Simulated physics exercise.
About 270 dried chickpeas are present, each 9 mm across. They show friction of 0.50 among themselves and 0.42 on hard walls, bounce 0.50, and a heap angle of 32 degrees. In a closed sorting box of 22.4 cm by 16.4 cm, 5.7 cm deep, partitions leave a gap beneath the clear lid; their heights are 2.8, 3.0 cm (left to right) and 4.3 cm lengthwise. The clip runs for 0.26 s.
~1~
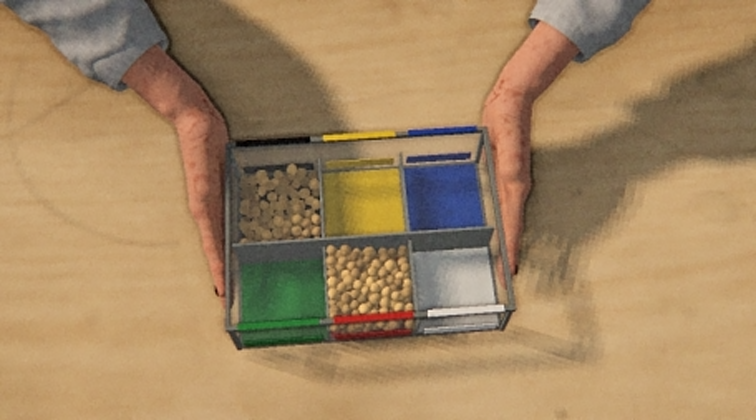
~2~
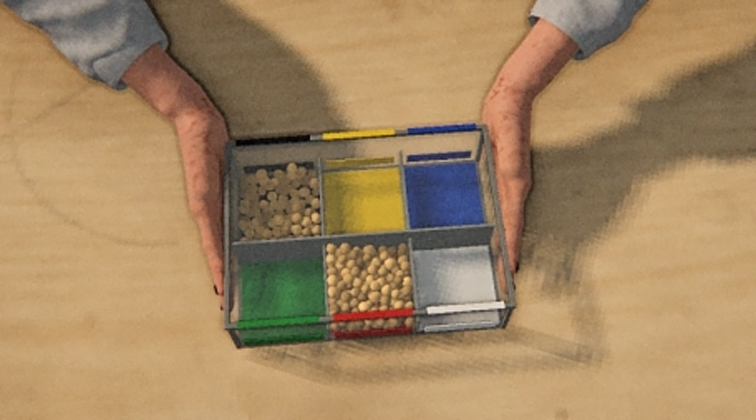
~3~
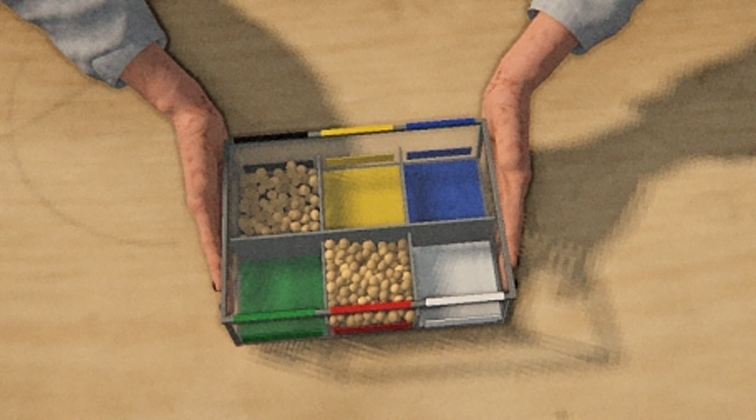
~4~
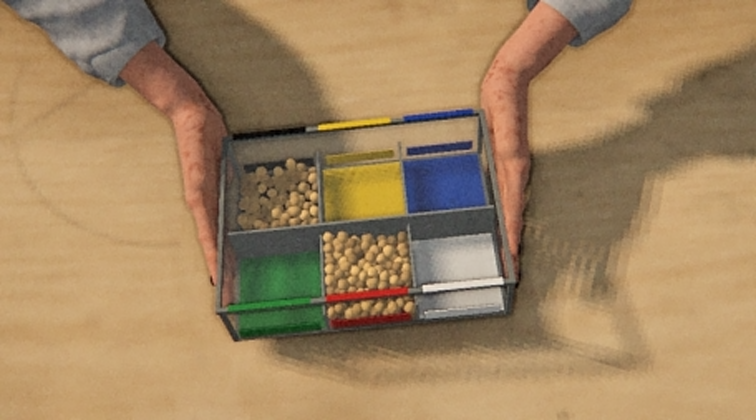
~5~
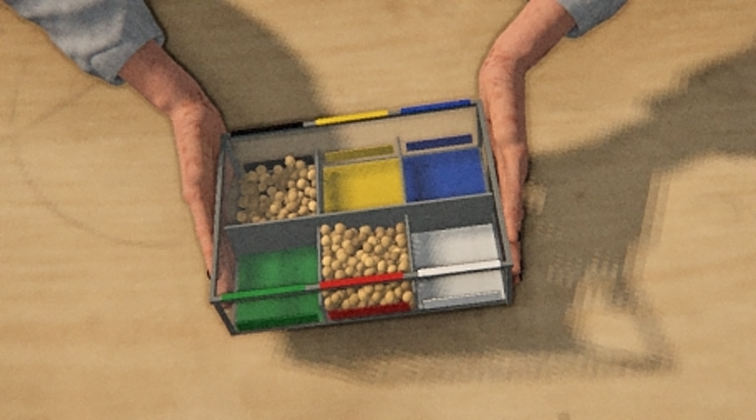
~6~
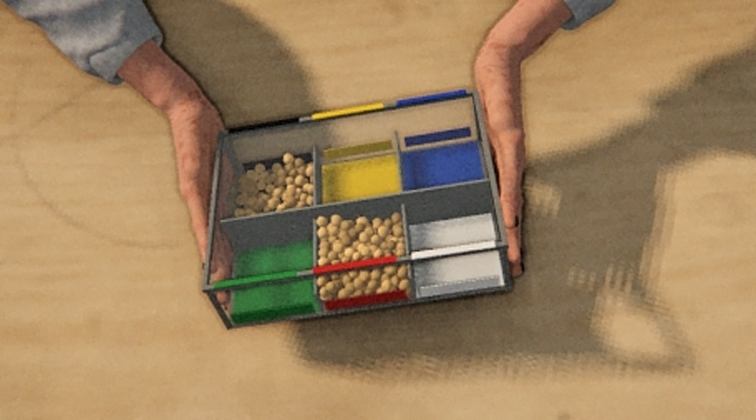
On a pale wooden table, two hands gradually tilting a clear-lidded, six-compartment box with chickpeas filling the red and black sections.
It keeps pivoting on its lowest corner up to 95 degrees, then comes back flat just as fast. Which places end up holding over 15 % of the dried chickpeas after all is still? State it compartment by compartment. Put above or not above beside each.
In order: Red: It'll probably finish past fifteen percent of the pieces; blue: It'll probably finish at or short of fifteen percent of the pieces; green: It'll probably finish at or short of fifteen percent of the pieces; yellow: It'll probably finish at or short of fifteen percent of the pieces; white: It'll probably finish at or short of fifteen percent of the pieces; black: It'll probably finish past fifteen percent of the pieces.
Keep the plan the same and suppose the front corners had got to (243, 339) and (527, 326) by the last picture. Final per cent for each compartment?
Red 45; blue 5; green 0; yellow 5; white 35; black 15.
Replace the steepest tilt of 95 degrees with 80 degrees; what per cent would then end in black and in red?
In per cent, black comes to 55 and red to 35.
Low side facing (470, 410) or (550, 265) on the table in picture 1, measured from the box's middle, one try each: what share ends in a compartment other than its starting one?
I'd put it at about 40 per cent for the first tilt and about 80 per cent for the second.
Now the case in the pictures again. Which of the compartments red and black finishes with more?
Black comes out ahead.
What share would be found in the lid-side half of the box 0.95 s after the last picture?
About 40 per cent.
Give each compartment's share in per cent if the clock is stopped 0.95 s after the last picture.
Shares - red: 40, blue: 0, green: 5, yellow: 0, white: 0, black: 50.
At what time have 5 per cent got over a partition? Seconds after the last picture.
Roughly at the 0.75 s mark.
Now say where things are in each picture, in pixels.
Box tilt 0 degrees, front corners at (230, 327) and (510, 306); red 60 %, black 40 %, in the first picture.
Box tilt 1 degrees, front corners at (230, 325) and (511, 303), in the second picture.
Box tilt 4 degrees, front corners at (226, 319) and (510, 295), lowest corner left back, in the third picture.
Box tilt 8 degrees, front corners at (221, 309) and (510, 280), lowest corner left back, in the fourth picture.
Box tilt 13 degrees, front corners at (215, 298) and (507, 262), lowest corner left back, in the fifth picture.
Box tilt 17 degrees, front corners at (208, 287) and (502, 243), lowest corner left back; red 60 %, black 40 %, in the sixth picture.
Then, 0.95 s after the last picture, tilt 95 degrees; red 40 %, green 5 %, black 50 %.
Then, 1.59 s after the last picture, tilt 42 degrees; red 25 %, green 10 %, black 70 %.
Then, 2.27 s after the last picture, tilt 0 degrees; red 20 %, green 10 %, black 70 %.
In the end, red 20 %, blue 0 %, green 10 %, yellow 0 %, white 0 %, black 70 %.
